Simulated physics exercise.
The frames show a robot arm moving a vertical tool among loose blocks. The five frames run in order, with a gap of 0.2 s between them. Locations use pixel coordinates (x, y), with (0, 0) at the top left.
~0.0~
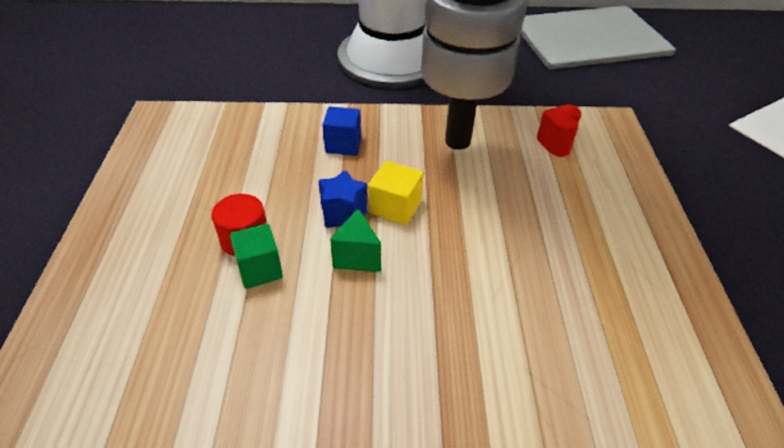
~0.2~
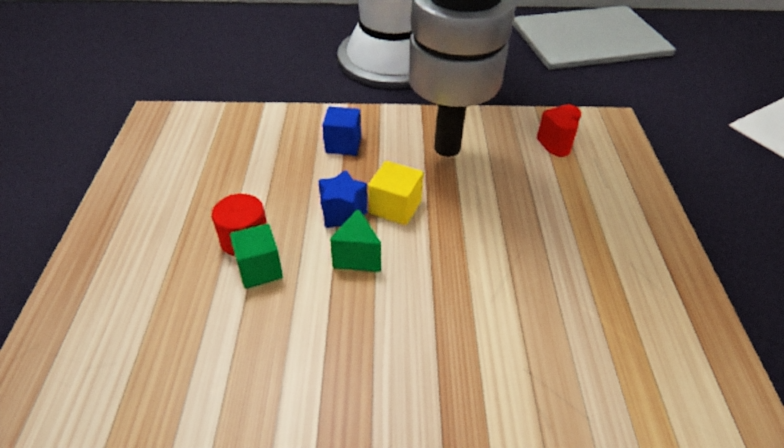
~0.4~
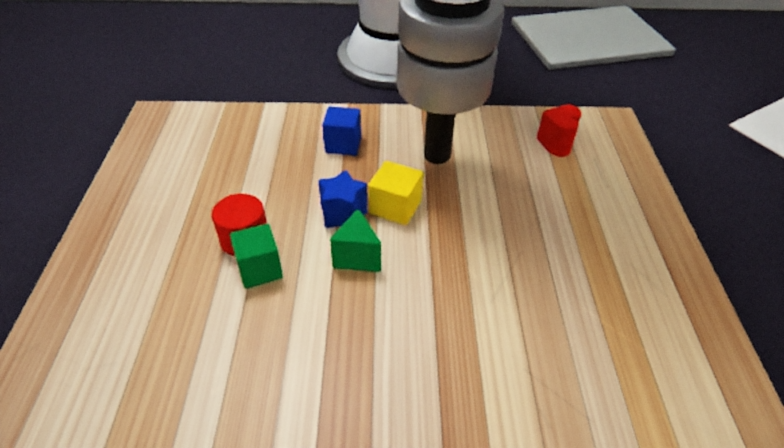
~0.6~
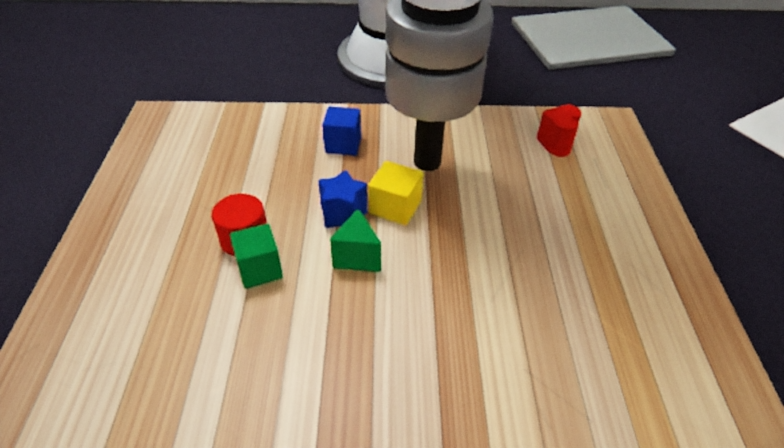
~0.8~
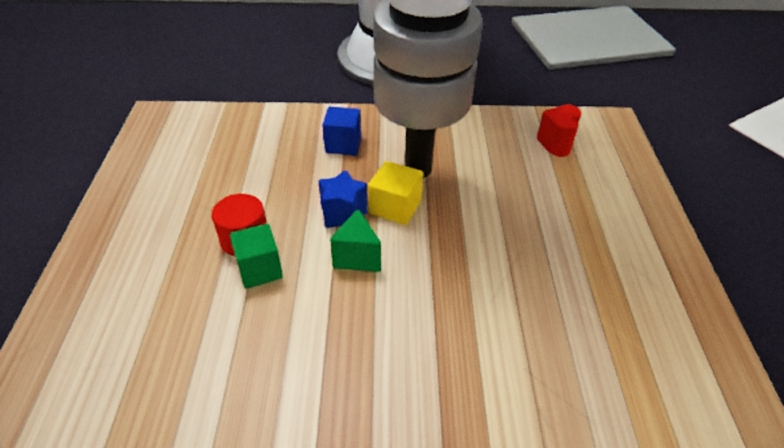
A robot arm with a black vertical tool moved a short way left and toward the viewer over a striped wooden board, nearing the yellow cube while the red, blue and green blocks stayed still.
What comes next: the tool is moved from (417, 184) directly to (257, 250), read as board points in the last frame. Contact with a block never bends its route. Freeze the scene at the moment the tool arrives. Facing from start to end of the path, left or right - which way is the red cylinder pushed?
The right.
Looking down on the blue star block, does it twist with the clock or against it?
It goes round the way clock hands do.
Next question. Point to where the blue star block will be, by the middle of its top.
My estimate: (215, 232).
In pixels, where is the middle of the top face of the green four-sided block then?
Close to (213, 269).
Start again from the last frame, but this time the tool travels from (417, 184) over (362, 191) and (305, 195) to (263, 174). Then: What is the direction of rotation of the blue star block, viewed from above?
It twists against the clock when seen from above.
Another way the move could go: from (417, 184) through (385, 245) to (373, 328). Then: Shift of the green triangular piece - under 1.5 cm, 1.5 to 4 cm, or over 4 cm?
It slides well over 4 cm.
What follows on the original path. One third of the way, tool (367, 191); blue star block (335, 188); yellow four-sided block (383, 202), turned 25° anticlockwise.
Two thirds of the way, tool (313, 212); red cylinder (232, 211); blue star block (280, 210), turned 15° clockwise; yellow four-sided block (382, 204), turned 35° anticlockwise.
At the end, tool (254, 236); red cylinder (172, 221); green four-sided block (213, 269), turned 75° anticlockwise; blue star block (215, 232), turned 25° clockwise; yellow four-sided block (382, 204), turned 35° anticlockwise.
